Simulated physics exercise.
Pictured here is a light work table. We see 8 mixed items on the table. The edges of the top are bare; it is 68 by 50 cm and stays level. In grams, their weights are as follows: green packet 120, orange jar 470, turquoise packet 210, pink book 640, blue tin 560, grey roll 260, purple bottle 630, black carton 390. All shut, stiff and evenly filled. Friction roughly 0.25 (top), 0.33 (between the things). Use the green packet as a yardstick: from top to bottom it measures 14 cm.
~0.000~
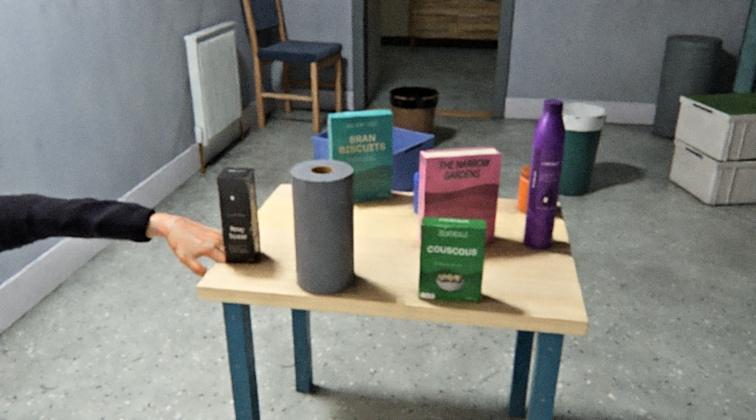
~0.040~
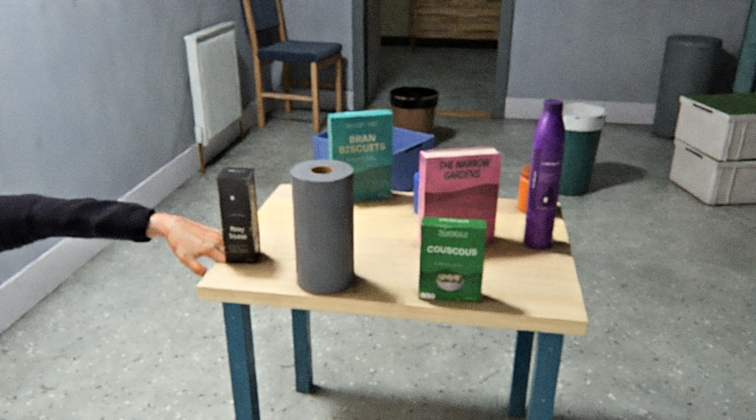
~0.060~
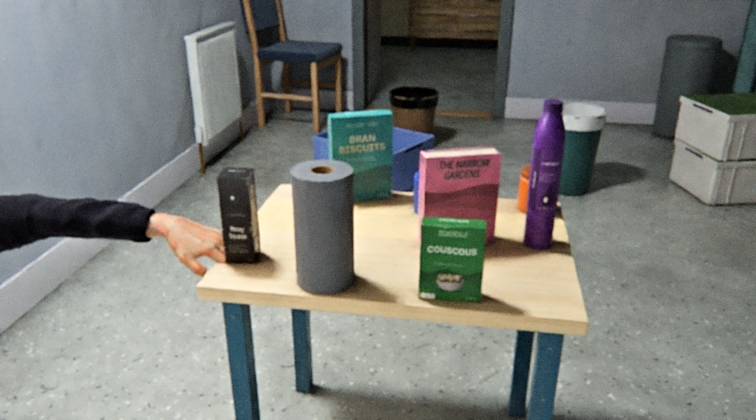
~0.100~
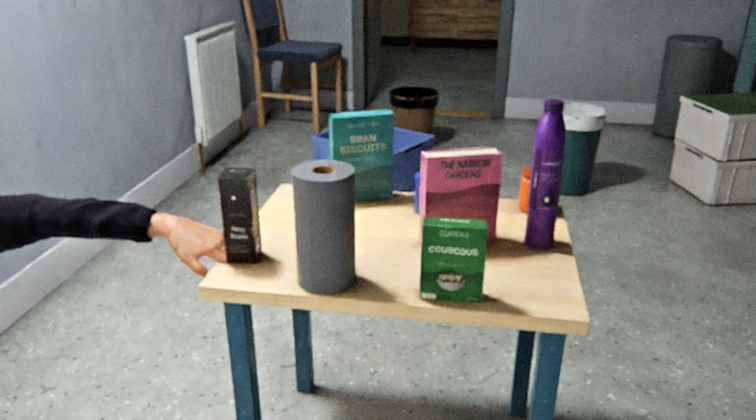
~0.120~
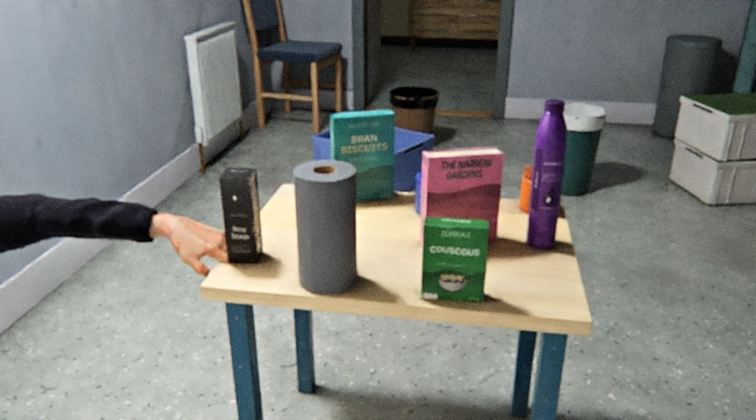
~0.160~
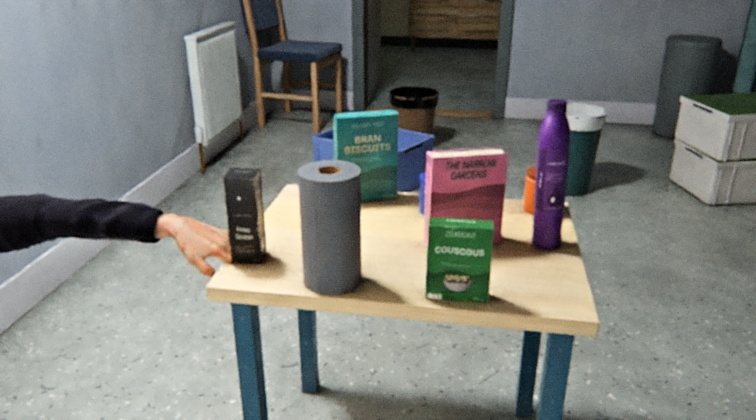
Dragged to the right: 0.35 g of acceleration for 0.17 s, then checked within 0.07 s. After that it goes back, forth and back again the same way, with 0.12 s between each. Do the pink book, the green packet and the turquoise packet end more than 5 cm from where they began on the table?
At the end, the pink book does not go far; the green packet does not go far; the turquoise packet does not go far.
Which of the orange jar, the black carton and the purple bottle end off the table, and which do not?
Once it all settles, the orange jar stays on its surface, the black carton stays on its surface and the purple bottle leaves its surface.
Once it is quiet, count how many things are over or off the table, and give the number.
Count: 1.
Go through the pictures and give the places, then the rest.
The first picture shows pink book (458, 198); green packet (452, 260); turquoise packet (361, 157).
The second picture shows grey roll (324, 227); purple bottle (545, 176).
The third picture shows black carton (240, 216).
The fourth picture shows grey roll (325, 227).
The fifth picture shows table 1 cm from its start; purple bottle (547, 176); black carton (242, 216).
The sixth picture shows table 2 cm from its start; pink book (465, 199); green packet (459, 260); turquoise packet (366, 157).
After 0.36 s, table 7 cm from its start.
After 0.76 s, purple bottle now off the table.
After 0.96 s, table 6 cm from its start; turquoise packet moved 2 cm near (379, 158).
After 1.36 s, pink book moved 3 cm near (475, 199); green packet moved 3 cm near (470, 261); turquoise packet moved 2 cm near (371, 157).
In the end (2.0 s), off the table, purple bottle; the other 7 under 5 cm from the start. In the last view, pink book near (463, 198), green packet near (456, 260).
